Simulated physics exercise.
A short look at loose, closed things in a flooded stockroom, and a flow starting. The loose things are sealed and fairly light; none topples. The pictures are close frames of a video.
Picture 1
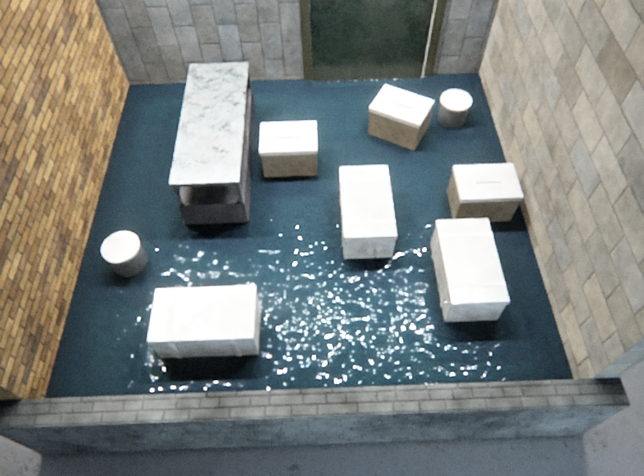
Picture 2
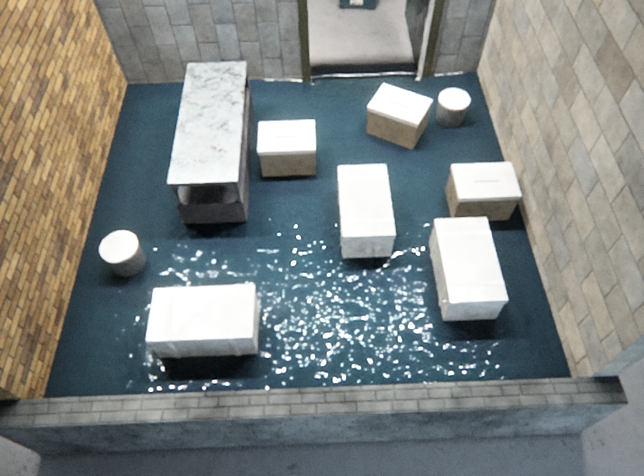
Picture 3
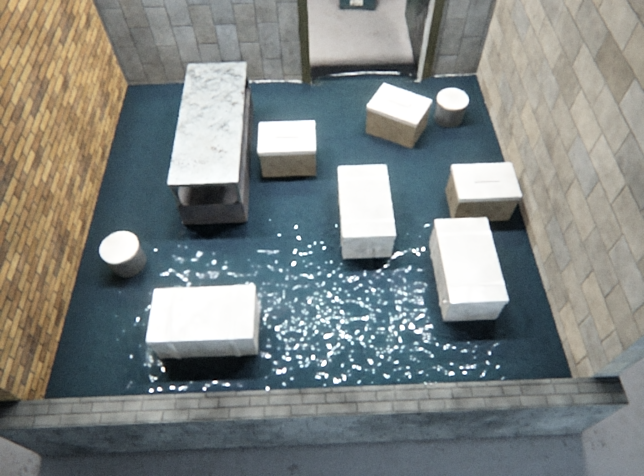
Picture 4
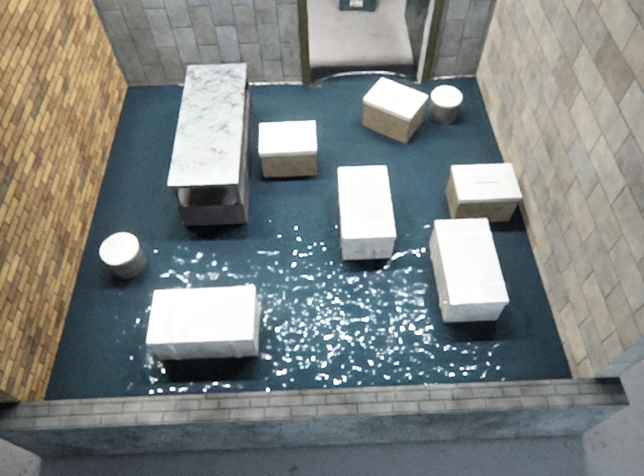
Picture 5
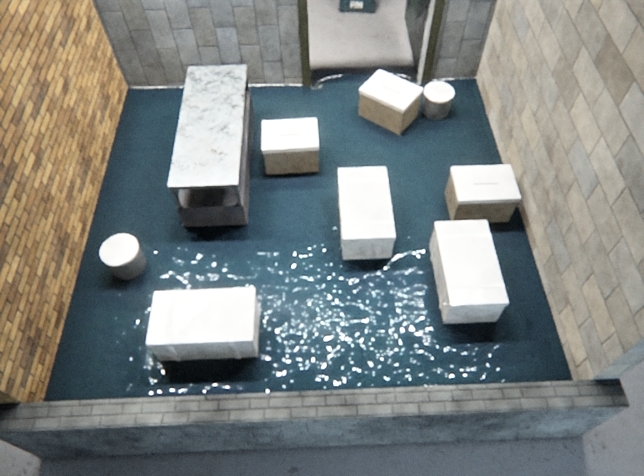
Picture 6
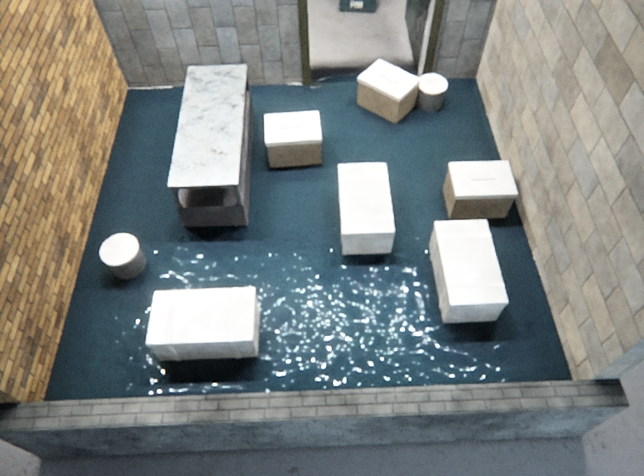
A flooded room's back door opens, then a pale chest and pail drift slightly left.
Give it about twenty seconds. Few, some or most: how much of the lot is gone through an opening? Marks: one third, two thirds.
That comes to two thirds or above.
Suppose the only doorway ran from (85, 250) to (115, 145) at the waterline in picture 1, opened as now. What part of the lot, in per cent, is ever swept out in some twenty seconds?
About 40 per cent.
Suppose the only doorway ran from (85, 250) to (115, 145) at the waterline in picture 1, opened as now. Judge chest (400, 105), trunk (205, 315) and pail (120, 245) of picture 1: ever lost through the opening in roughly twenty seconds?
One after the other: Still in, out, gone.
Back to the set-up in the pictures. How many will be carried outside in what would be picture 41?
The number is 5.
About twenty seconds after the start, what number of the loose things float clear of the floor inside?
I count 2.
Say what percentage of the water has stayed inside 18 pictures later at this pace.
I make it 64 per cent.
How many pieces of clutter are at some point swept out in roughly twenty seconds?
That makes 6.
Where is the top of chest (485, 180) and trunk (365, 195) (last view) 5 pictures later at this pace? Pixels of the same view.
Roughly at (471, 131) and (373, 150).
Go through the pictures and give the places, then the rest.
The first picture shows a chest at (402, 104), afloat; a pail at (456, 100) floats; 0 of 8 have shifted.
The second picture shows a chest at (400, 103), afloat; a pail at (455, 99) floats; 0 of 8 have shifted.
The third picture shows a chest at (400, 103), afloat; a pail at (453, 98), afloat; 0 of 8 have shifted.
The fourth picture shows a chest at (396, 97), afloat, close to its start; a pail at (447, 96), afloat, close to its start; 2 of 8 have shifted.
The fifth picture shows a chest at (391, 89) floats, a stride from its start; a pail at (439, 91), afloat, close to its start; 3 of 8 have shifted.
The sixth picture shows a chest at (389, 78), afloat, a stride from its start; a pail at (433, 83) floats, a stride from its start; 5 of 8 have shifted.
A moment on, 2 of 8 are out; 6 afloat.
Next, 4 of 8 are out; 4 afloat.
Later, 5 of 8 are out; 3 afloat.
In the end, 6 of 8 are out; 2 afloat.
